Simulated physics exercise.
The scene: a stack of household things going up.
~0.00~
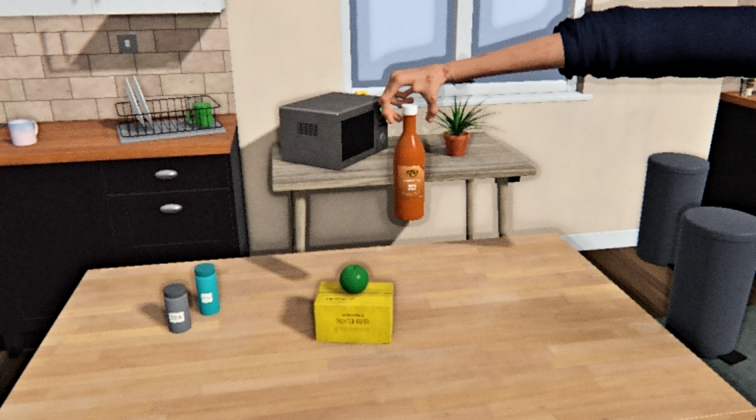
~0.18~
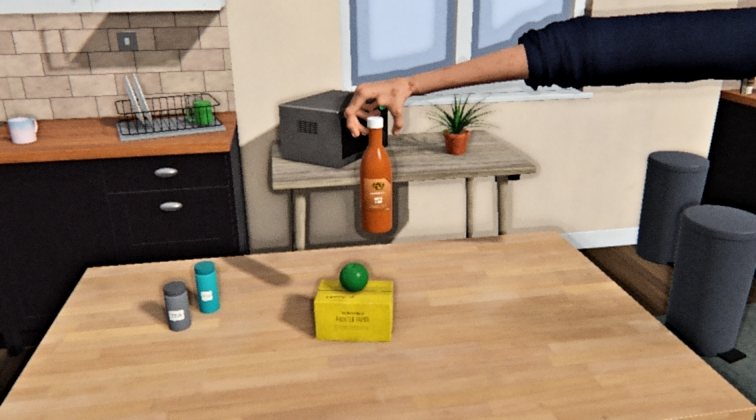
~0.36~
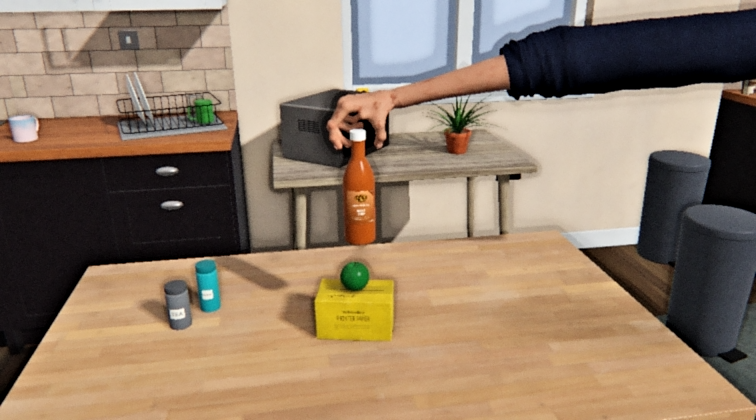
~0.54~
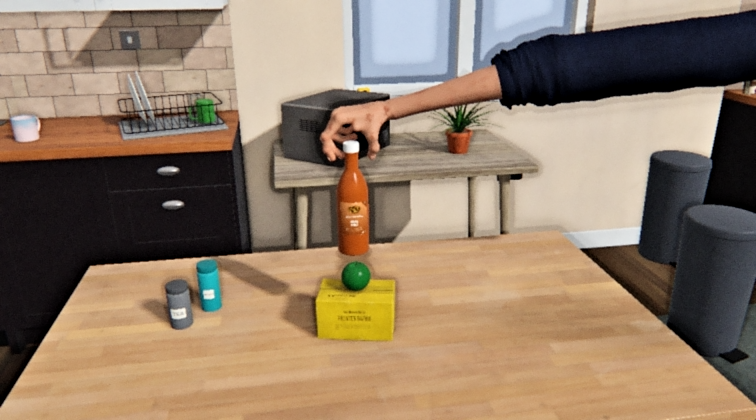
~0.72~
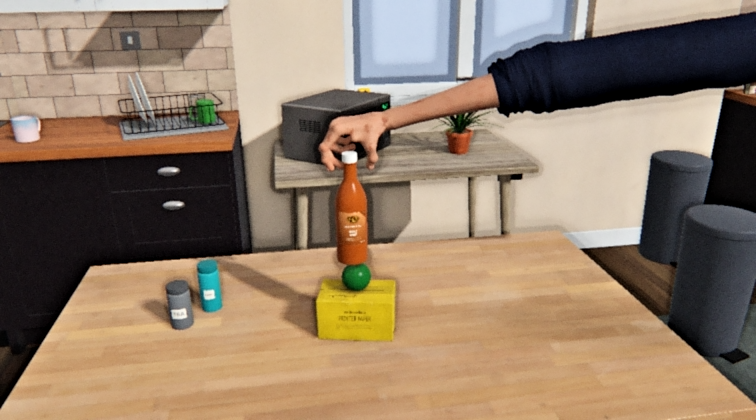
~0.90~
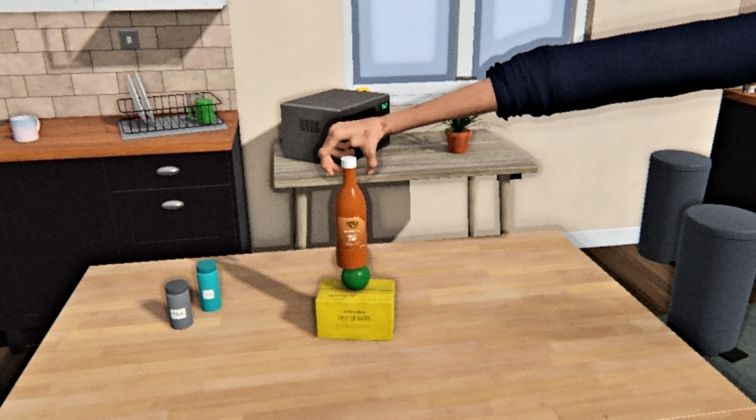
To begin with, a hand holds an orange bottle by its white cap above a wooden table, where a small green ball sits on a yellow box. The hand moves the bottle left and lowers it over the ball. Finally, the bottle's base rests on the ball, with the fingers still gripping the cap.
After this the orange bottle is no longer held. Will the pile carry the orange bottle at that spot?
As it turns out, it comes apart.
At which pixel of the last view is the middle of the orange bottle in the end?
Around (265, 291).
After 1.50 s, orange bottle now fallen.
After 1.70 s, things are still on the move.
After 2.40 s, as before.
In the end (4.0 s), fallen, orange bottle; the other 4 unmoved. At the end, from the last picture's camera, orange bottle near (265, 291). The pile gives way.
